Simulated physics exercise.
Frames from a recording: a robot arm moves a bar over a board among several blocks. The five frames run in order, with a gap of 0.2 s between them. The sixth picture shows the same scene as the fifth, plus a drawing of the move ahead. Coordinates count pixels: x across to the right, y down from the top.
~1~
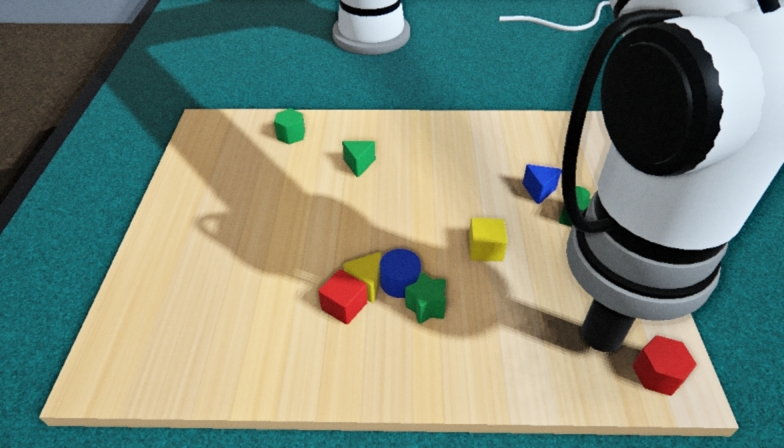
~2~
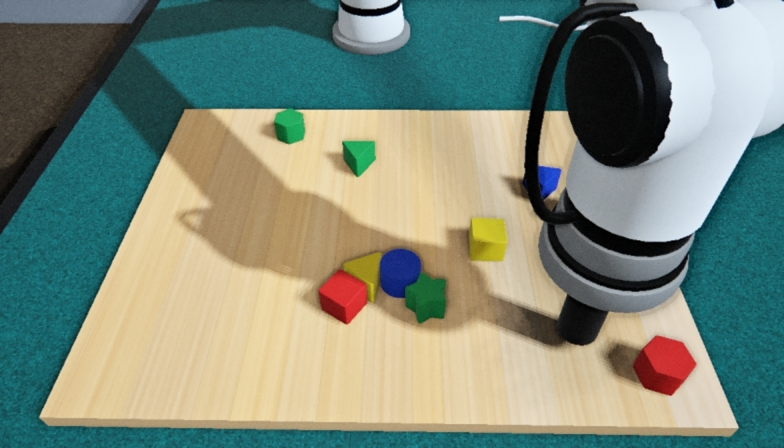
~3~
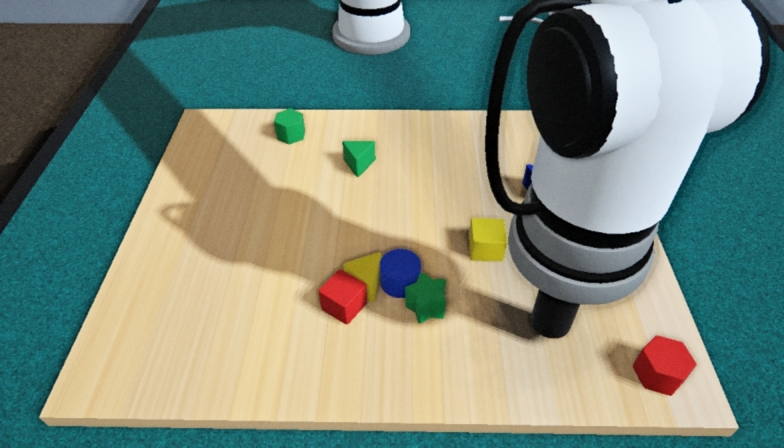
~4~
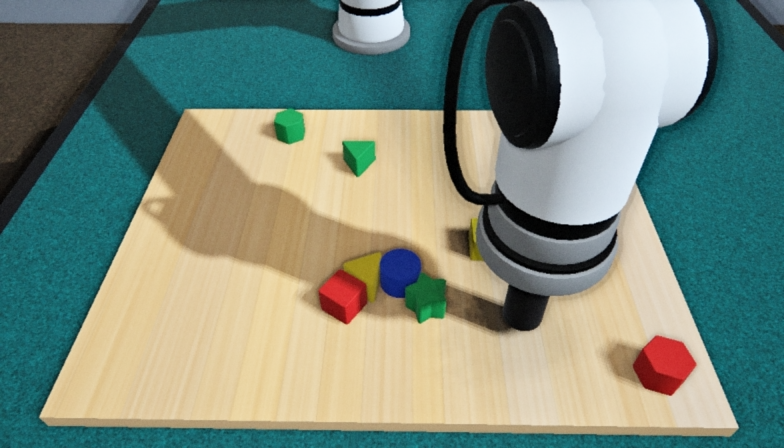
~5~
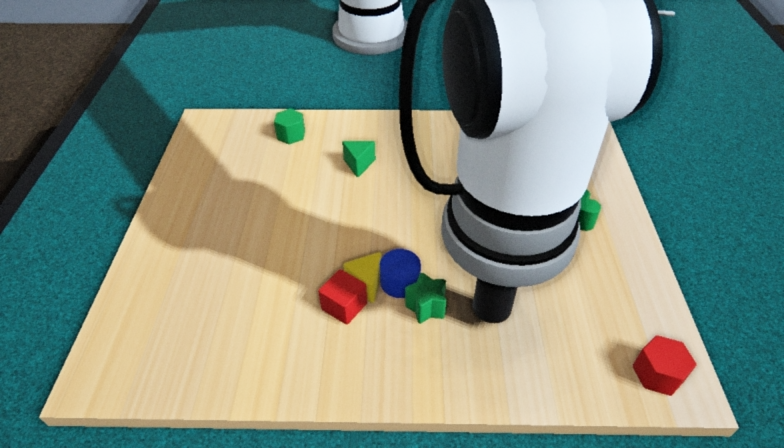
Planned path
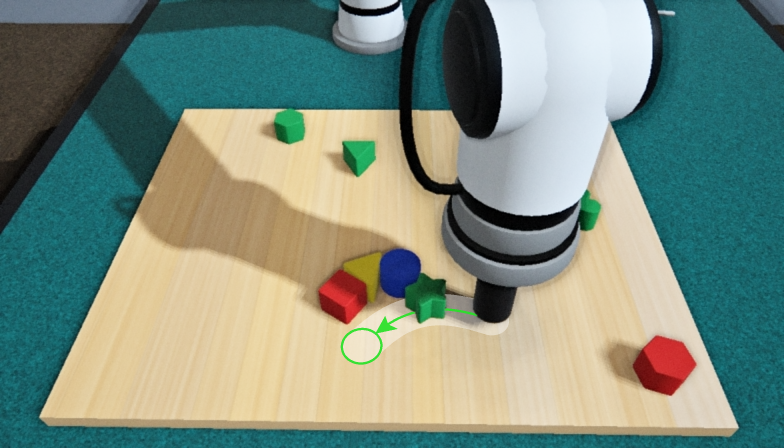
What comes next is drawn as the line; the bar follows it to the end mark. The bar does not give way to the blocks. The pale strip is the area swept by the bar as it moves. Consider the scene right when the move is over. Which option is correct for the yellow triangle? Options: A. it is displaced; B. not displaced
Letter A.
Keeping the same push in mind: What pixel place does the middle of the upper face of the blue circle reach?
Answer: (376, 252).
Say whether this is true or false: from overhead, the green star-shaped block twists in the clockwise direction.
True - the claim holds.
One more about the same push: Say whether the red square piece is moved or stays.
That block gets shifted.
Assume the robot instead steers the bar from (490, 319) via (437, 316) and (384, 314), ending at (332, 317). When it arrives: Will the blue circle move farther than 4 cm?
Final answer: No.
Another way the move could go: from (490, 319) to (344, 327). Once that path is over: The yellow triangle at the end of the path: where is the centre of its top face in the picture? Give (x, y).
Its top middle is near (348, 255).
Drawn move, from (490, 319) by way of (443, 309) and (398, 318) to (362, 346).
What follows on the original path. One third of the way, bar (444, 298); yellow triangle (357, 262), turned 25° anticlockwise; blue circle (390, 258); green star-shaped block (409, 286).
Two thirds of the way, bar (398, 308); red square piece (330, 286), turned 25° anticlockwise; yellow triangle (344, 259), turned 35° anticlockwise; blue circle (376, 252); green star-shaped block (367, 284), turned 40° clockwise.
At the end, bar (361, 335); red square piece (324, 283), turned 25° anticlockwise; yellow triangle (344, 259), turned 35° anticlockwise; blue circle (376, 252); green star-shaped block (363, 287), turned 60° clockwise.
